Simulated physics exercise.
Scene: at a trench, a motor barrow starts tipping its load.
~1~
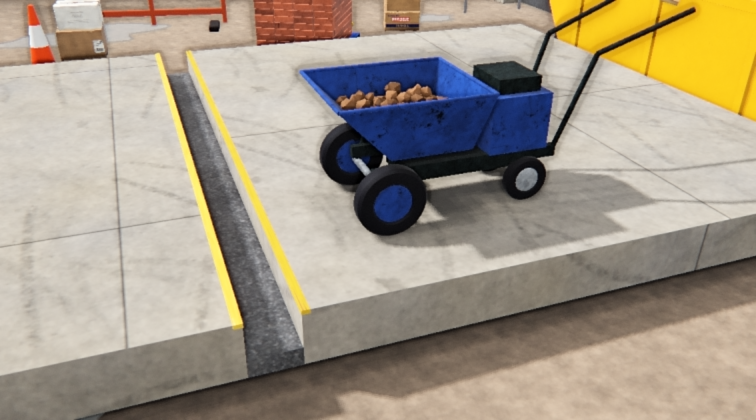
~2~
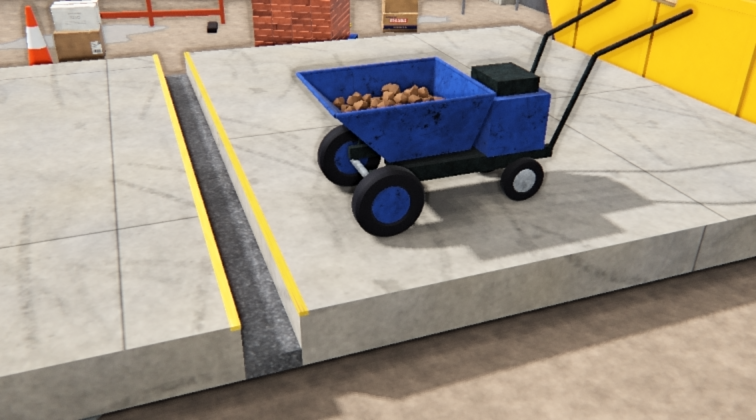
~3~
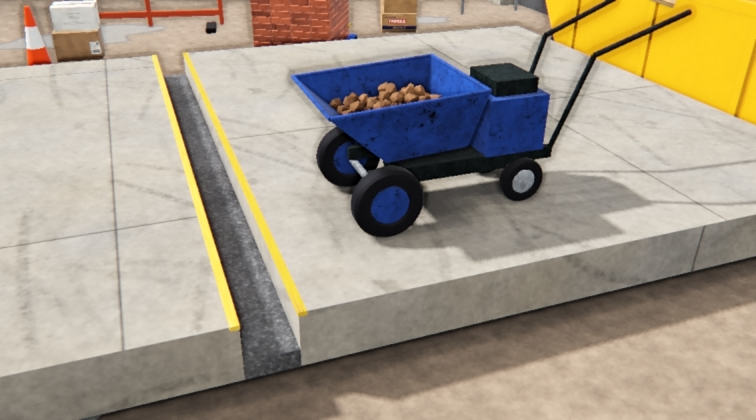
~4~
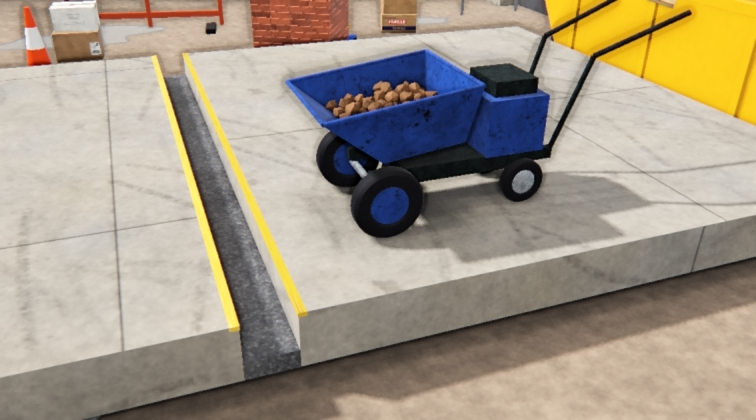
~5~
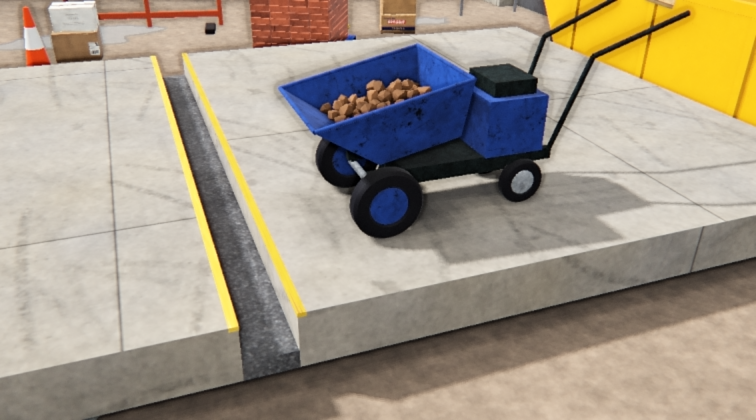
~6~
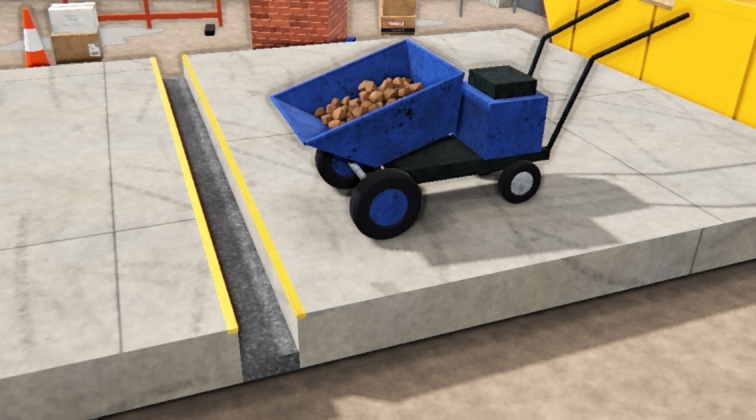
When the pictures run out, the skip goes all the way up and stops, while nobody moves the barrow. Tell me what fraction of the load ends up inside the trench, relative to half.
Inside the trench ends up over half of the load.
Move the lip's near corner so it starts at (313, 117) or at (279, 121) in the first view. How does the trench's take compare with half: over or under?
Initially past the halfway mark, next shy of half.
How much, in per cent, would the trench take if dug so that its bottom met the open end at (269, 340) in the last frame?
About 60 per cent.
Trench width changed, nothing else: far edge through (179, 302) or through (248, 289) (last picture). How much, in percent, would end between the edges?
The first try lands around 100 %, the second around 50 %.
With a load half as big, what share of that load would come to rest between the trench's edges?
It comes to some 100 per cent.
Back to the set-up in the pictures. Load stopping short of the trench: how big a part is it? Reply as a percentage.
Roughly 0 percent of the pieces, I think.
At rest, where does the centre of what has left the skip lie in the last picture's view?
I'd say the middle ends up at about (235, 252).
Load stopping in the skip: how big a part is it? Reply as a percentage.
It comes out at some 10 in a hundred.
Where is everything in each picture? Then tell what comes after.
Lip of the skip at (339, 114), level; top of the load at (405, 99), clay clods; first edge of the trench at (291, 277); far edge at (227, 290), the trench under half as wide as the skip, and about as deep as wide, in the first frame.
Lip of the skip at (336, 116), level; top of the load at (415, 102), in the second frame.
Lip of the skip at (330, 120), tipped barely; top of the load at (411, 100), in the third frame.
Lip of the skip at (324, 125), tipped a little; top of the load at (406, 99), in the fourth frame.
Lip of the skip at (315, 133), tipped a little; top of the load at (414, 95), in the fifth frame.
Lip of the skip at (306, 144), tipped clearly; top of the load at (406, 93); first edge of the trench at (286, 281); far edge at (223, 294), in the sixth frame.
Soon, skip tipped steeply; all in the skip.
A while on, skip tipped right over; about half in the skip; a stray few short of the trench; about half in or heaped over the trench.
Towards the end, skip tipped right over; a small part in the skip; most in or heaped over the trench.
Finally, skip tipped right over; a small part in the skip; most in or heaped over the trench; none beyond it.
